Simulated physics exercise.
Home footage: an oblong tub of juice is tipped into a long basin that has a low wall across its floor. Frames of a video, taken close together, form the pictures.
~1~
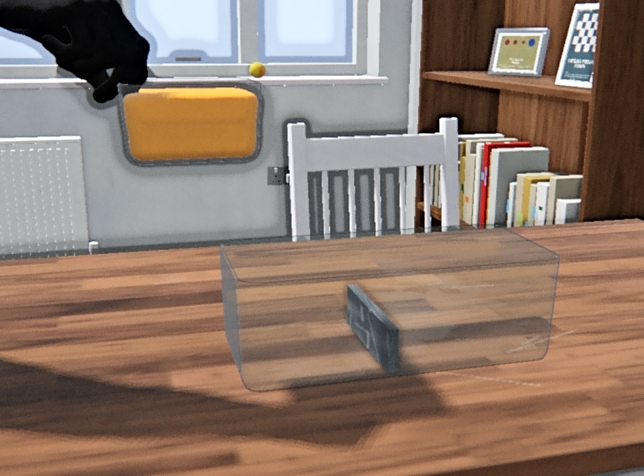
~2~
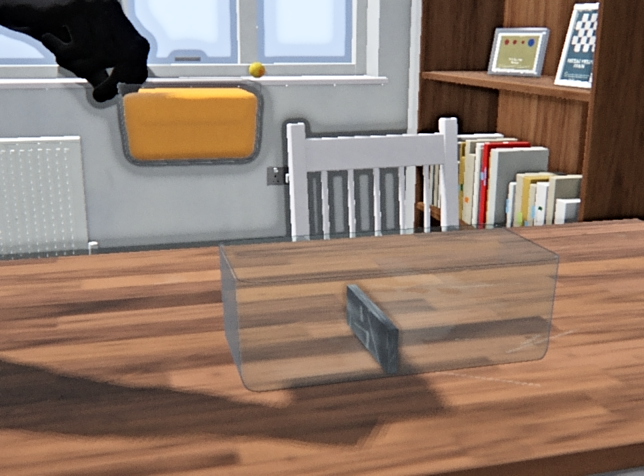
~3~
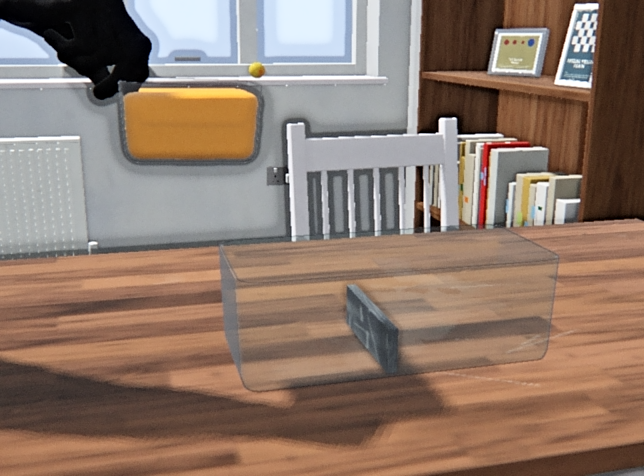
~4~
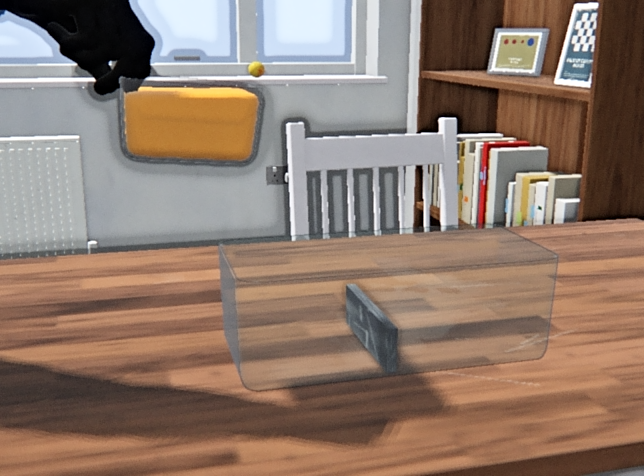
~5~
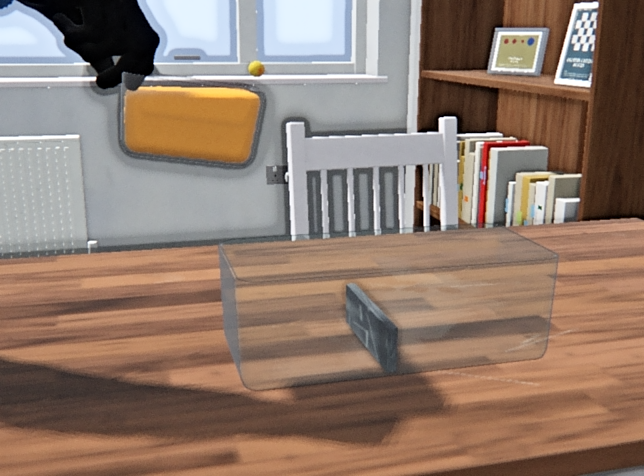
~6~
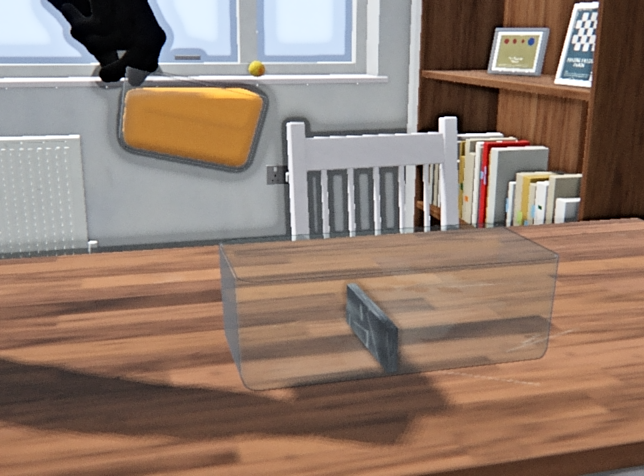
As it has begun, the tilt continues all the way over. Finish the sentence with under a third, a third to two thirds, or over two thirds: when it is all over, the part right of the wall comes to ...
When it is all over, the part right of the wall comes to under a third.
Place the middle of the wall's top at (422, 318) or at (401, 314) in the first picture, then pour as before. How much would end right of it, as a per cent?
About 15 per cent on the first try, and 10 per cent on the second.
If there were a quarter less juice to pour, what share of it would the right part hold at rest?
Best guess: Around 5 %.
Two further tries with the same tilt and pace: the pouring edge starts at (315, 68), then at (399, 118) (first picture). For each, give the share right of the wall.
In turn 70 % and 100 %.
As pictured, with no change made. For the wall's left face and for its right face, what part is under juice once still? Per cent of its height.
50 per cent left, 0 per cent right.
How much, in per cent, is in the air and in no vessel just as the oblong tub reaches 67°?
Estimate: Some 35 per cent.
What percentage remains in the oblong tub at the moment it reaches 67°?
Amount still in: Approx. 45 %.
A moment on, the oblong tub is tipped part way and 43 per cent is still to pour, 23 is left of the wall and 0 right of it.
Next, the oblong tub is tipped right over and 6 per cent is still to pour, 84 is left of the wall and 2 right of it.
Then the oblong tub is tipped right over and 0 per cent is still to pour, 97 is left of the wall and 2 right of it.
Later the oblong tub is tipped right over and 0 per cent is still to pour, 97 is left of the wall and 3 right of it.
Finally, 97 per cent lies left of the wall, 2 right of it and 1 outside.
